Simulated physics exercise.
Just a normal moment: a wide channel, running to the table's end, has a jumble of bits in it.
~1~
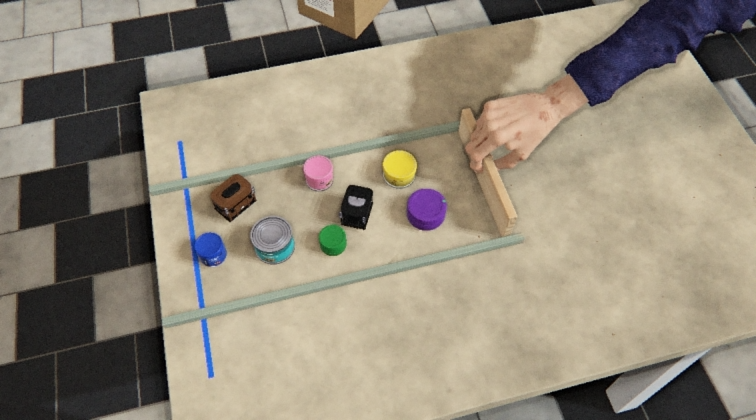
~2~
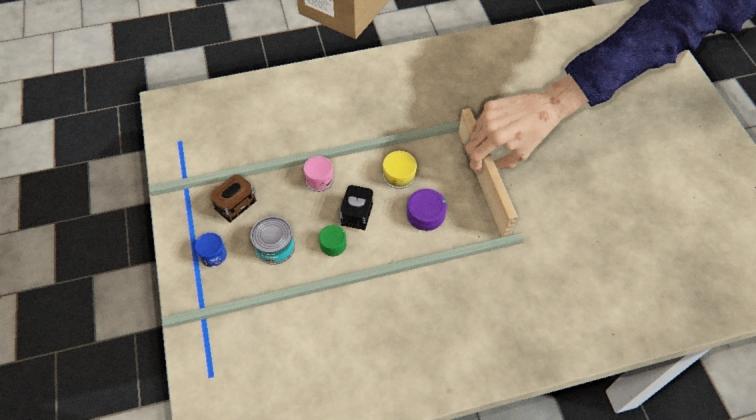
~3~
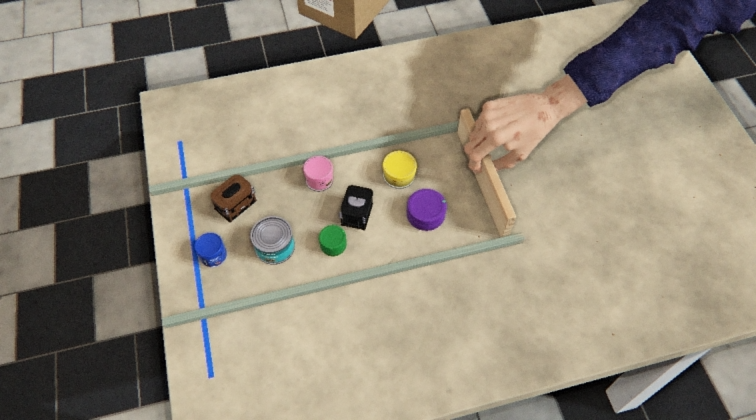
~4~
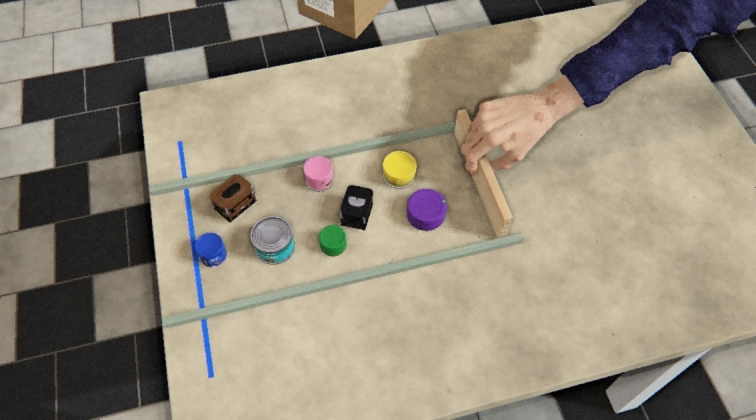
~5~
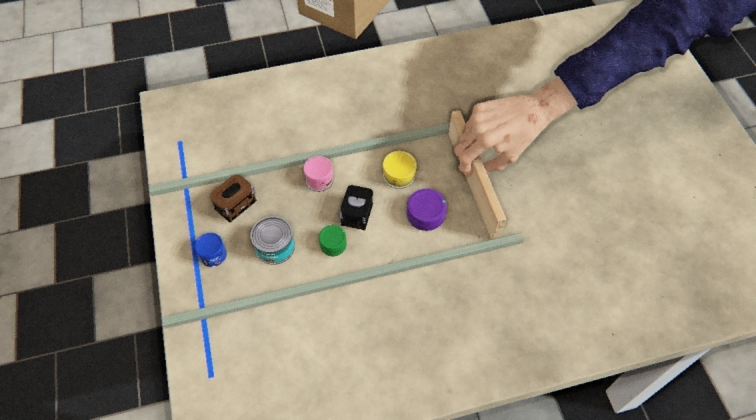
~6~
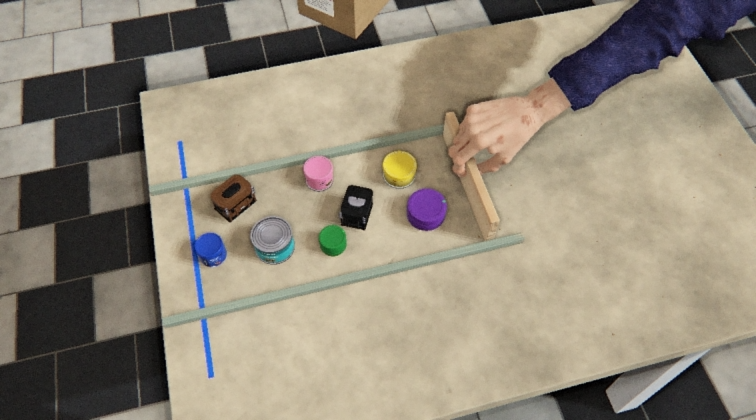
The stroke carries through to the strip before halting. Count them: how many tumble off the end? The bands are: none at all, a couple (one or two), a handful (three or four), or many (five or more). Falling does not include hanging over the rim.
There will be three or four losses over the edge.
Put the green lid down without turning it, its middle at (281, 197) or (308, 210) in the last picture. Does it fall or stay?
Place by place, it goes off; goes off.
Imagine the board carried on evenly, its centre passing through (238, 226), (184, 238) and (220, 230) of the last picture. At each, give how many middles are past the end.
Respectively 0, 4 and 1.
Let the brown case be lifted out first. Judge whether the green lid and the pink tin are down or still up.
The green lid remains up, the pink tin does not fall.
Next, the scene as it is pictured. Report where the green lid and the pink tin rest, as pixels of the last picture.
The green lid at (186, 299), the pink tin at (171, 197).
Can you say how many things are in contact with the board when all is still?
Well, it touches 4.
A little later, none off yet; blue tub at rest near (211, 250); brown case at rest near (233, 198); turquoise pot at rest near (273, 241).
When it is over, the number that fall off is three or four; down, black case, turquoise pot, brown case and blue tub.
